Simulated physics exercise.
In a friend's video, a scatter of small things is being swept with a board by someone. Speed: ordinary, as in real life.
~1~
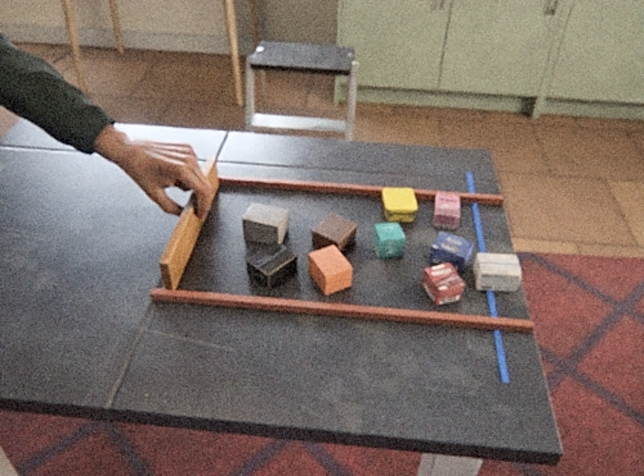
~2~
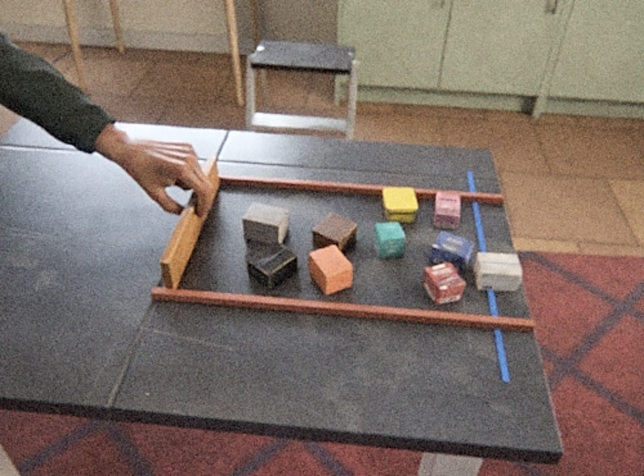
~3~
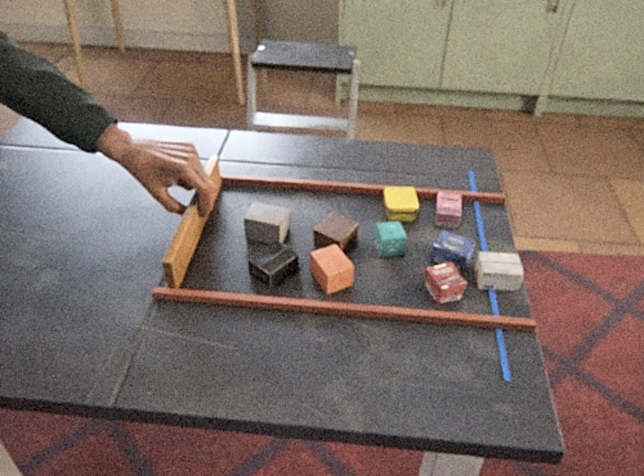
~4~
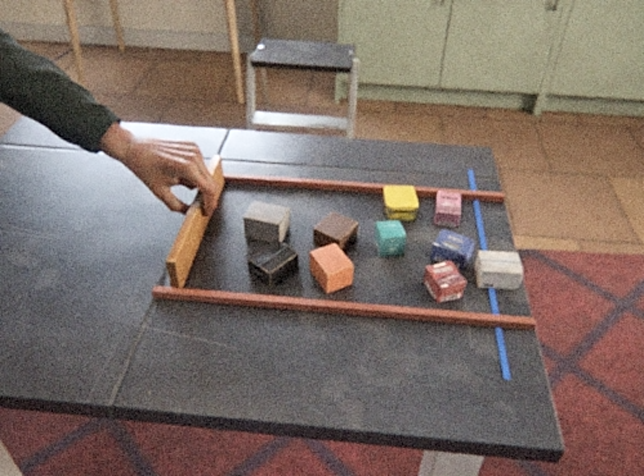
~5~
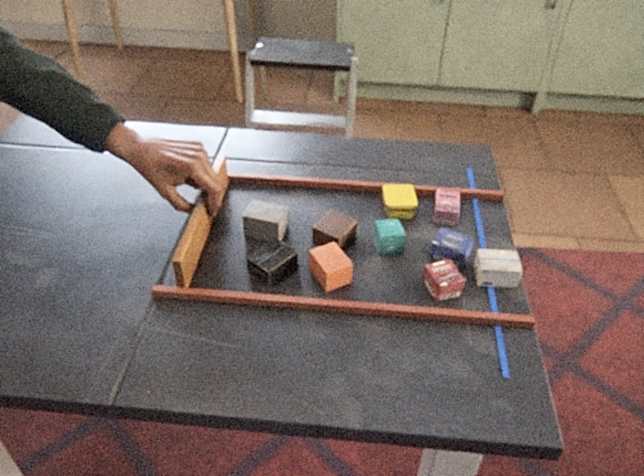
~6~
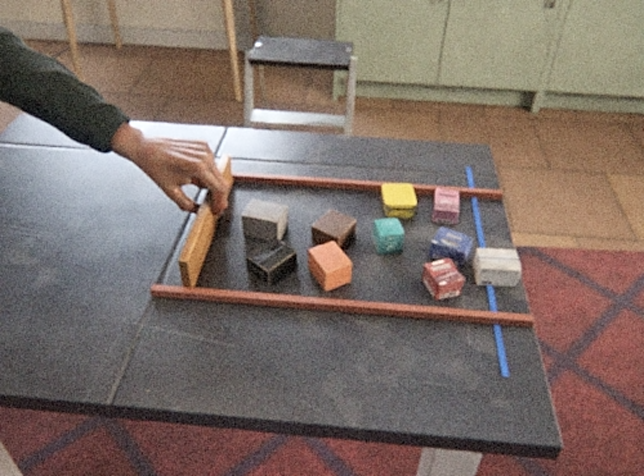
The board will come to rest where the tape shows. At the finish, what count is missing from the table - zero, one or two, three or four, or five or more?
Missing: Five or more.
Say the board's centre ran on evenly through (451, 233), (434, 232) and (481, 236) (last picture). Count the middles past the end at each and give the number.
Counts: 3, 3, 6.
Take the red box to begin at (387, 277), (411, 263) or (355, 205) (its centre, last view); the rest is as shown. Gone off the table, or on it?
One after another, it fails to stay; fails to stay; keeps its place.
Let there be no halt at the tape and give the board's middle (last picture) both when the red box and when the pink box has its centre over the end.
Points: About (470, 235) and about (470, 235).
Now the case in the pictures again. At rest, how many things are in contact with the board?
4 in contact.
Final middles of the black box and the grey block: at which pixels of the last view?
Black box at about (503, 261), grey block at about (504, 236).
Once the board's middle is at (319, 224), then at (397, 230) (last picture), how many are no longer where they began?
5 and 9.
Soon after, none off yet; white box at rest near (496, 267); blue box at rest near (451, 247); pink box at rest near (446, 206).
Then, none off yet; white box tipped well over near (534, 275); blue box moved well along near (511, 247); pink box at rest near (446, 206).
At rest, the number that fall off is five or more; fallen, brown block, turquoise box, red box, pink box, blue box and white box.
